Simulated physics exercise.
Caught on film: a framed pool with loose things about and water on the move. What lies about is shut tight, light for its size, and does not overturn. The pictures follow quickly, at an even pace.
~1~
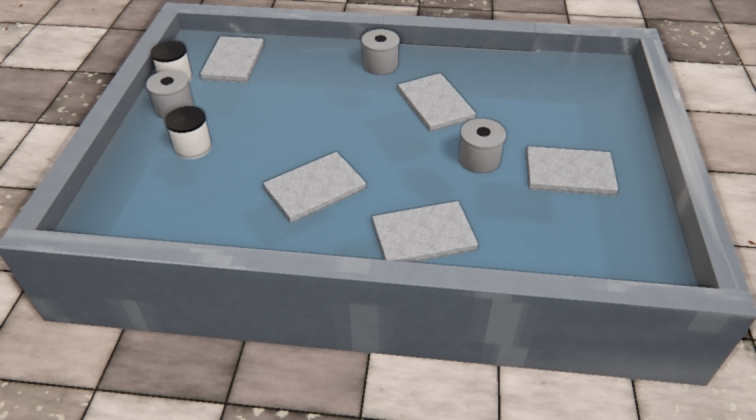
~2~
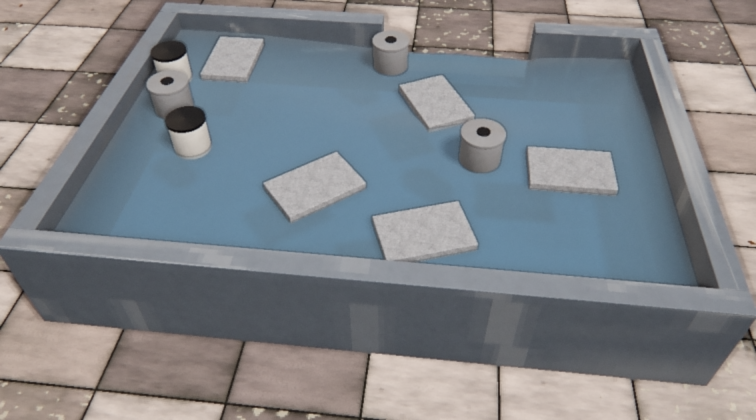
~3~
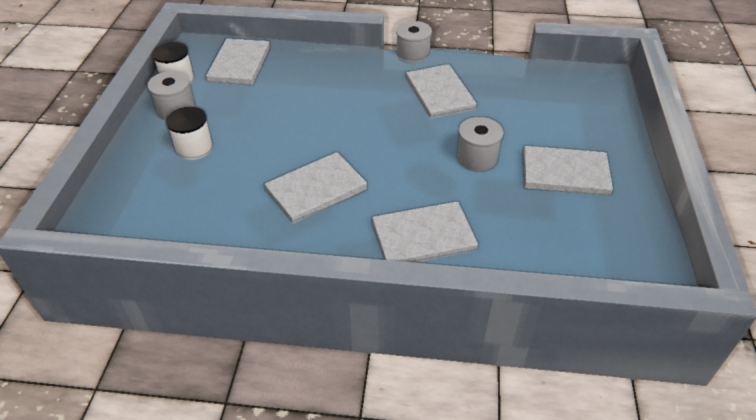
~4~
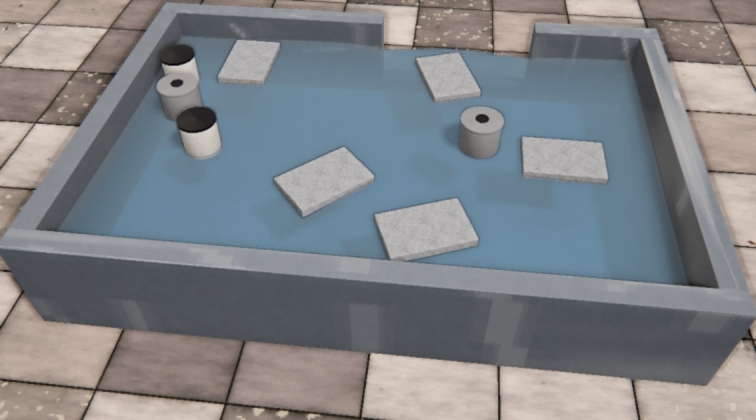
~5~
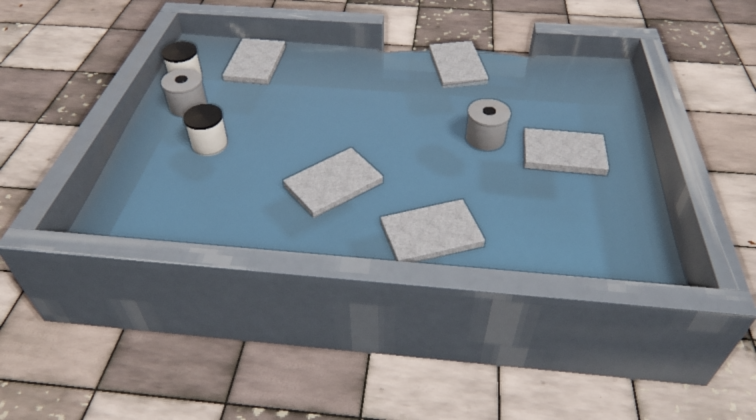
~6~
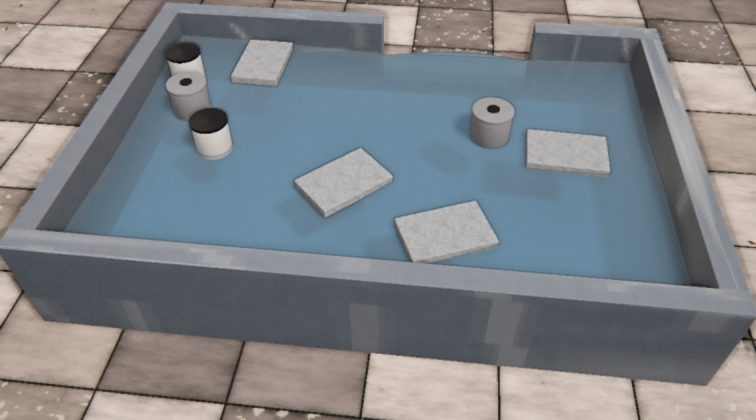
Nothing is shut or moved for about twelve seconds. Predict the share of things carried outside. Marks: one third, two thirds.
That comes to between one and two thirds.
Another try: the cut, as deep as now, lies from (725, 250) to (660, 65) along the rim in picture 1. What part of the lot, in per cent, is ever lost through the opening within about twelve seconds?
Close to 60 %.
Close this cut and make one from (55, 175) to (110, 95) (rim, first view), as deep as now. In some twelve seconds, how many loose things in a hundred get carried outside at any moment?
Near 50 in a hundred.
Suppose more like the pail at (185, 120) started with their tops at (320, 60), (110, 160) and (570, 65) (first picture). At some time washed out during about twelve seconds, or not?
In turn: Yes, kept in, through.
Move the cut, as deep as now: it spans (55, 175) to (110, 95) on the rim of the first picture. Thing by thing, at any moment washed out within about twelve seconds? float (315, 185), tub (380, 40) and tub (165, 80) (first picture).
In turn: Out, no, through.
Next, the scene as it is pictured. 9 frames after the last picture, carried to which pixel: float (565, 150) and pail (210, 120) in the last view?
Roughly at (549, 114) and (239, 119).
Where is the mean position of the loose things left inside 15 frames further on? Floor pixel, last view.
Around (352, 148).
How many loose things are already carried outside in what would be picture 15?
2 of them.
A moment on, 2 of 10 are out; 8 afloat.
Next, 2 of 10 are out; 8 afloat.
Later, 3 of 10 are out; 7 afloat.
In the end, 5 of 10 are out; 5 afloat.
